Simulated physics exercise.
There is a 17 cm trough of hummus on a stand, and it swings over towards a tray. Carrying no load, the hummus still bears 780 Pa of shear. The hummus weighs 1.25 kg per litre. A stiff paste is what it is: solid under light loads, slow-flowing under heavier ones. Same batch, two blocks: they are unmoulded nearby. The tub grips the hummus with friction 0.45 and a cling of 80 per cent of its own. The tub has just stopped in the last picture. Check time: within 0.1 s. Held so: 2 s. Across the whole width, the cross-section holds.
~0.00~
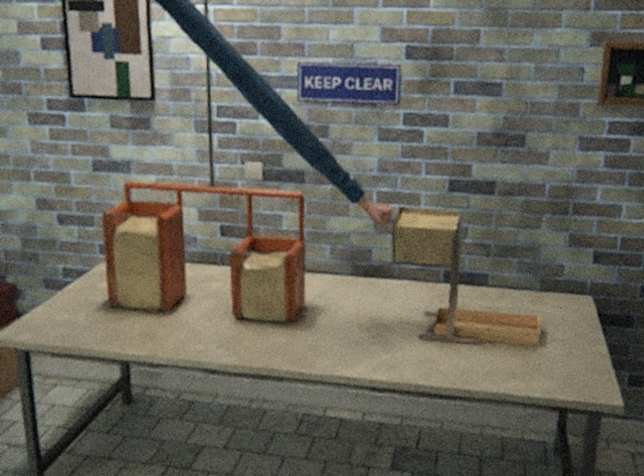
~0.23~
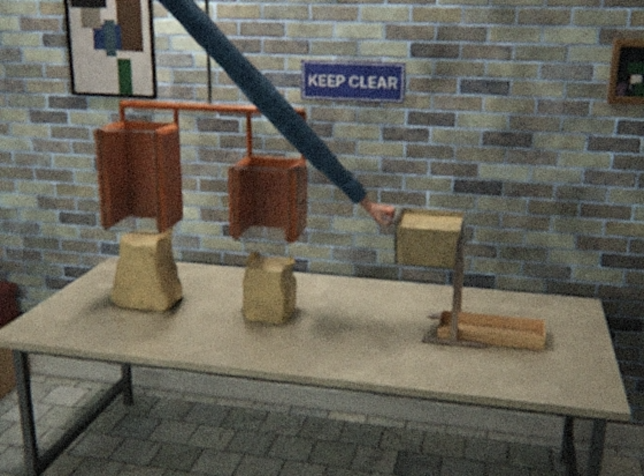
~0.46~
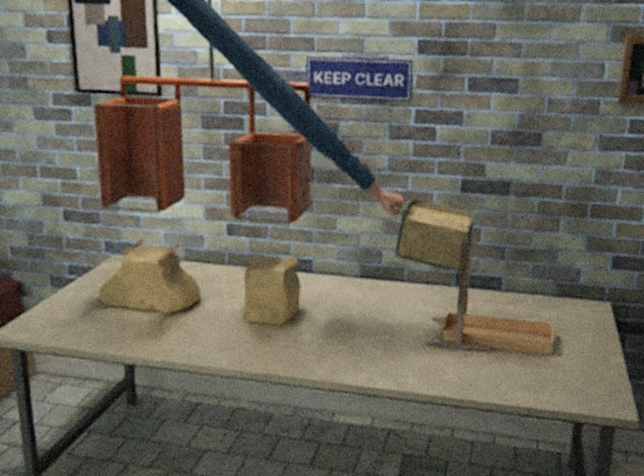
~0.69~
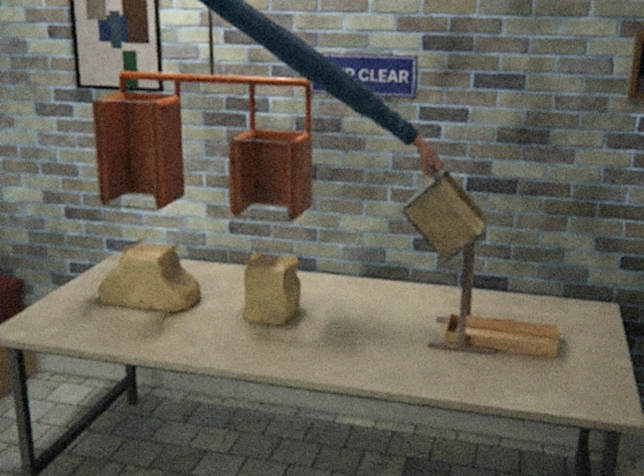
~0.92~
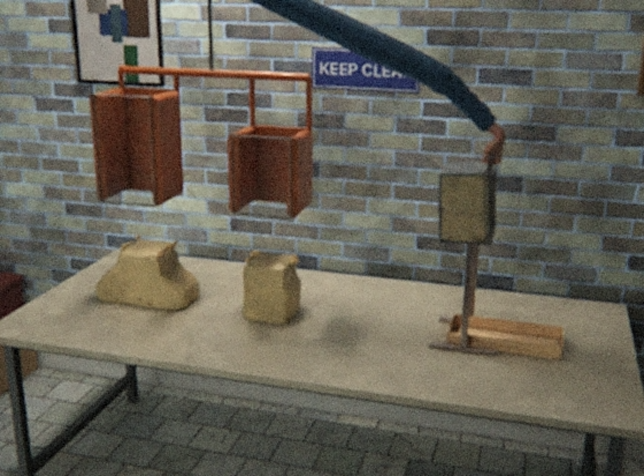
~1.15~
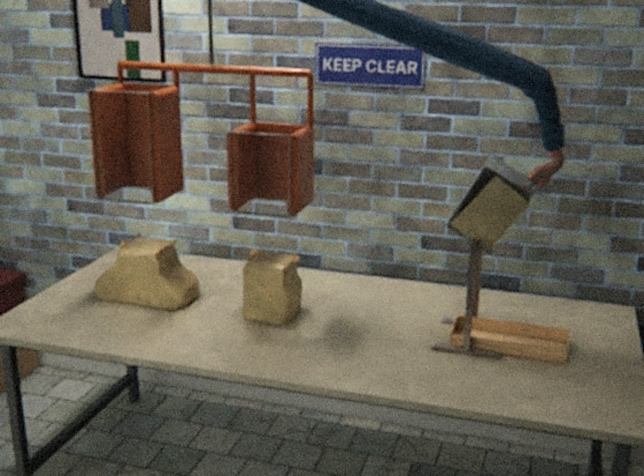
In this clip, orange moulds lift off two beige blocks on a table, and the left, taller block slumps and spreads while the right keeps its shape; a blue-sleeved arm then rotates a hummus-filled trough clockwise on its stand.
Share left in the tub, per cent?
0 per cent.
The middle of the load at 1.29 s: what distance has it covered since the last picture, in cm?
The shift is near 10 cm.
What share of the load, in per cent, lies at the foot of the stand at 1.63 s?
About 100 per cent.
After 1.29 s, the tub is at 118 degrees and holds 47 %.
After 1.46 s, the tub is at 118 degrees and holds 0 %.
After 1.63 s, the tub is at 118 degrees and holds 0 %.
After 1.80 s, the tub is at 118 degrees and holds 0 %.
After 3.15 s, at the end, the tub is at 118 degrees and holds 0 %.
